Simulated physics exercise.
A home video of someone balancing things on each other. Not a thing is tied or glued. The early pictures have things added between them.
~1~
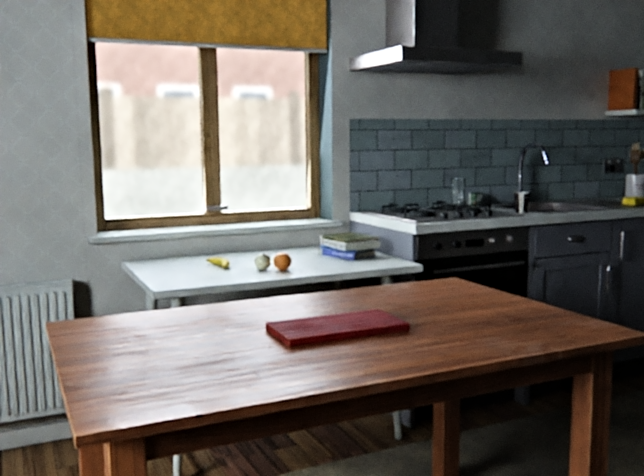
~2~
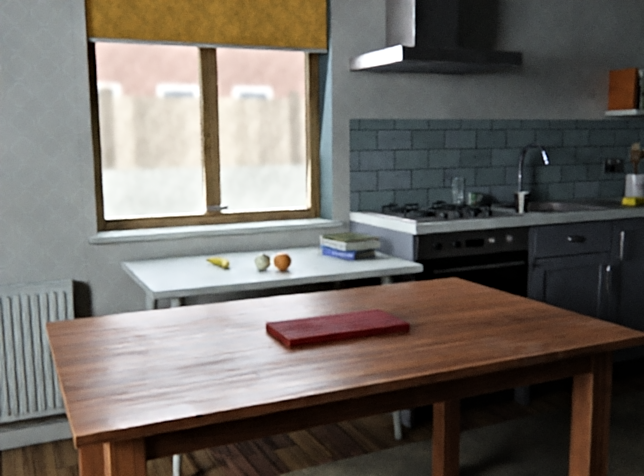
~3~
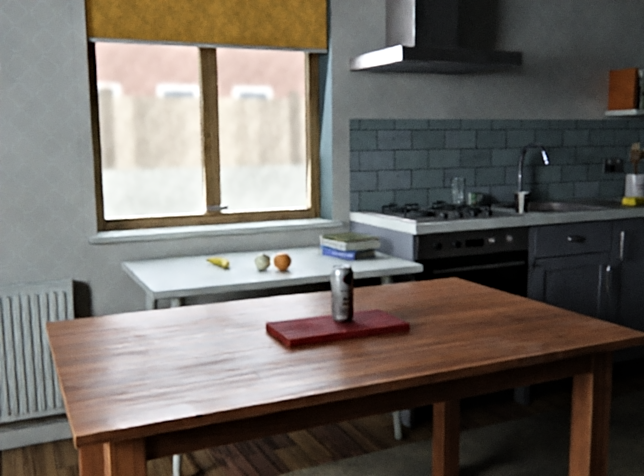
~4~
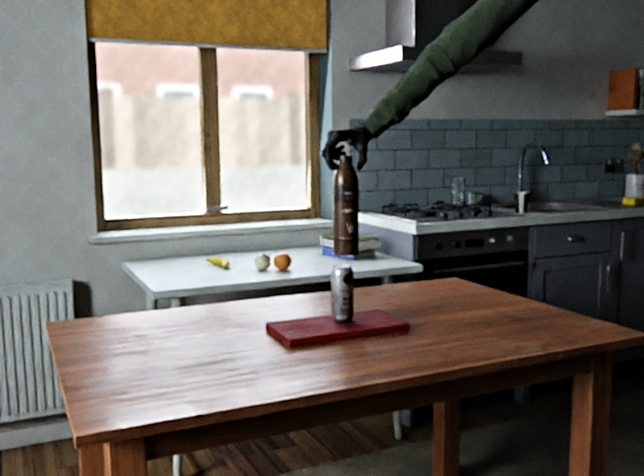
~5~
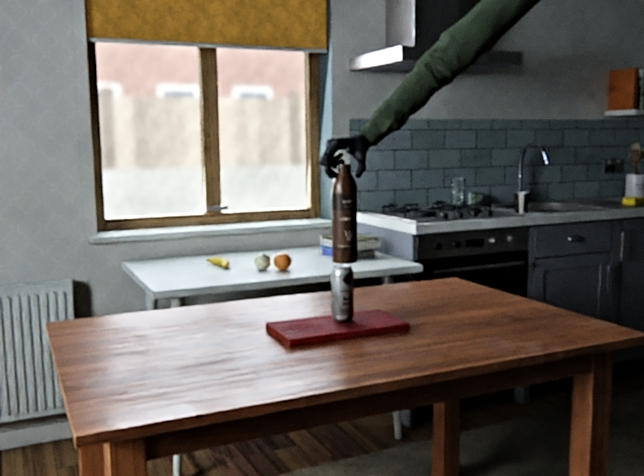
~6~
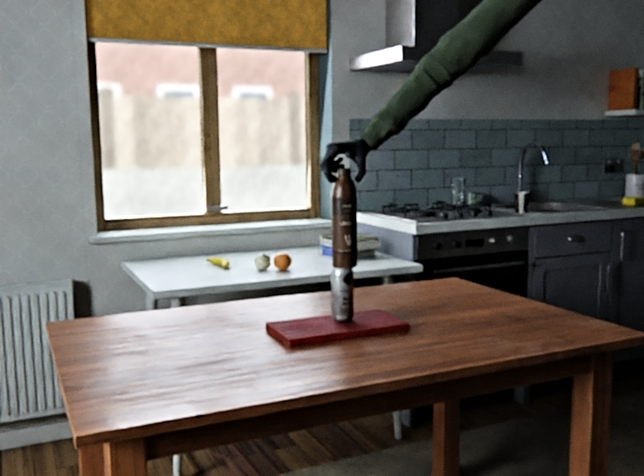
A kitchen with a yellow-blinded window, grey walls and blue-grey tiles is seen from a fixed view across a wooden table. A red board lies on the table, with fruit and books on a white table behind, and a silver can appears upright on the board. A green-sleeved arm with a dark-gloved hand then lowers a brown bottle onto the can and keeps hold of its top.
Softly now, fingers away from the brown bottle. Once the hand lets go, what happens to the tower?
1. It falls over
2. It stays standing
The answer is 2.
Then, 0.70 s after the last picture, nothing has stirred.
Then, 1.60 s after the last picture, brown bottle resting near (344, 218).
At rest, all 3 in place. Seen from the same camera at the end, brown bottle near (344, 218). The pile keeps its balance.
